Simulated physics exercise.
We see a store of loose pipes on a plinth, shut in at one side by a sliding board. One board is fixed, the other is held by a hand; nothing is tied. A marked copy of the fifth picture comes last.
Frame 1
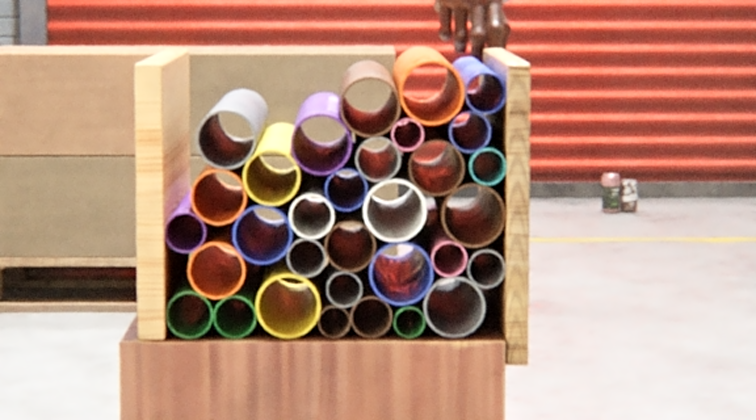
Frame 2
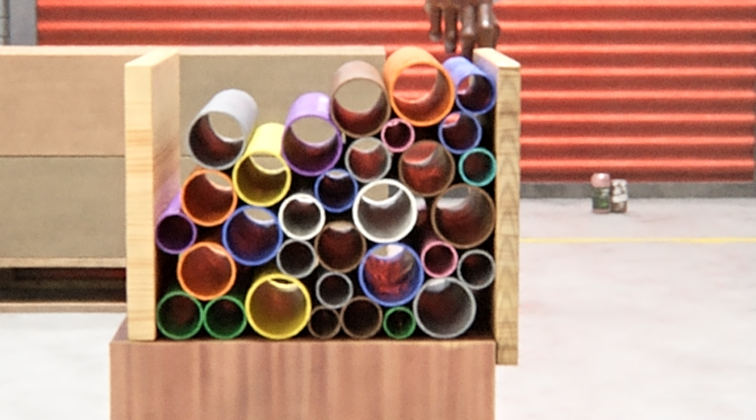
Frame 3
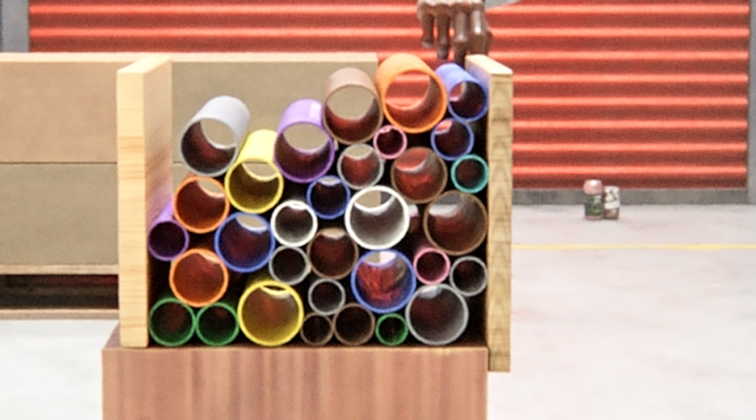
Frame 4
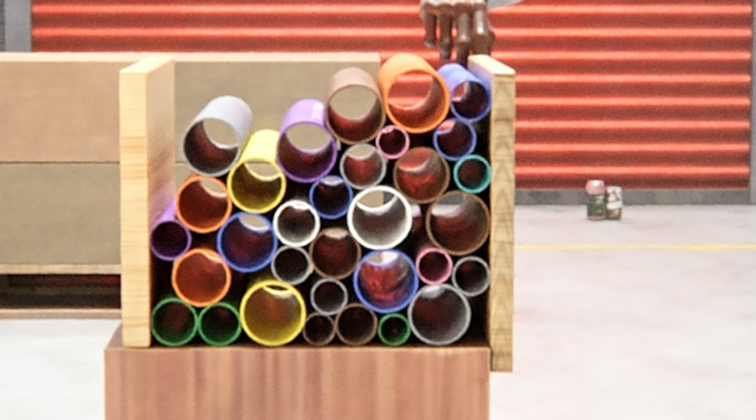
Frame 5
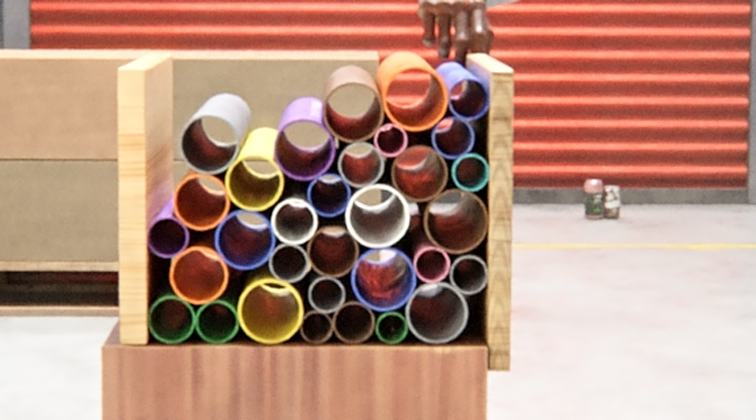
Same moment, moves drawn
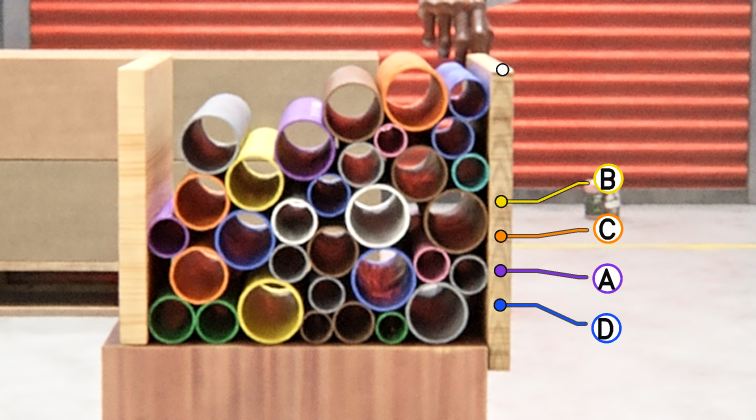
In a warehouse, colourful stacked pipes between two wooden boards shift slightly left in view.
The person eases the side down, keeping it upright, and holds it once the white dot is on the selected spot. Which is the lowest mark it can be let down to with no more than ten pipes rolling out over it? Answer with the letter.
Lower it to A and no more.
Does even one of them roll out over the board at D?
Yes.
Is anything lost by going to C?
At C: Yes.
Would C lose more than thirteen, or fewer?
Fewer than thirteen.
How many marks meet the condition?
Three of them.
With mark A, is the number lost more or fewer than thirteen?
At A, fewer than thirteen.
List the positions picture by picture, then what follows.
The first frame shows a grey pipe (226, 139); side board (502, 192); a green pipe (189, 315).
The second frame shows a green pipe (179, 315); a green pipe (400, 323).
The third frame shows a grey pipe (326, 297); an orange pipe (199, 277).
The fourth frame shows a grey pipe (363, 167); a yellow pipe (257, 184).
The fifth frame shows a grey pipe (209, 144); side board (485, 198); a green pipe (172, 320).
On the copy, A at (501, 271); B at (502, 201); C at (501, 236); D at (501, 305); the white dot at (503, 70).
On A. First, top of the board (490, 159).
Then, top of the board (489, 260).
Finally, top of the board (488, 270), about six out over the board.
By contrast, B about four out over the board; C about four out over the board; D eleven out over the board.
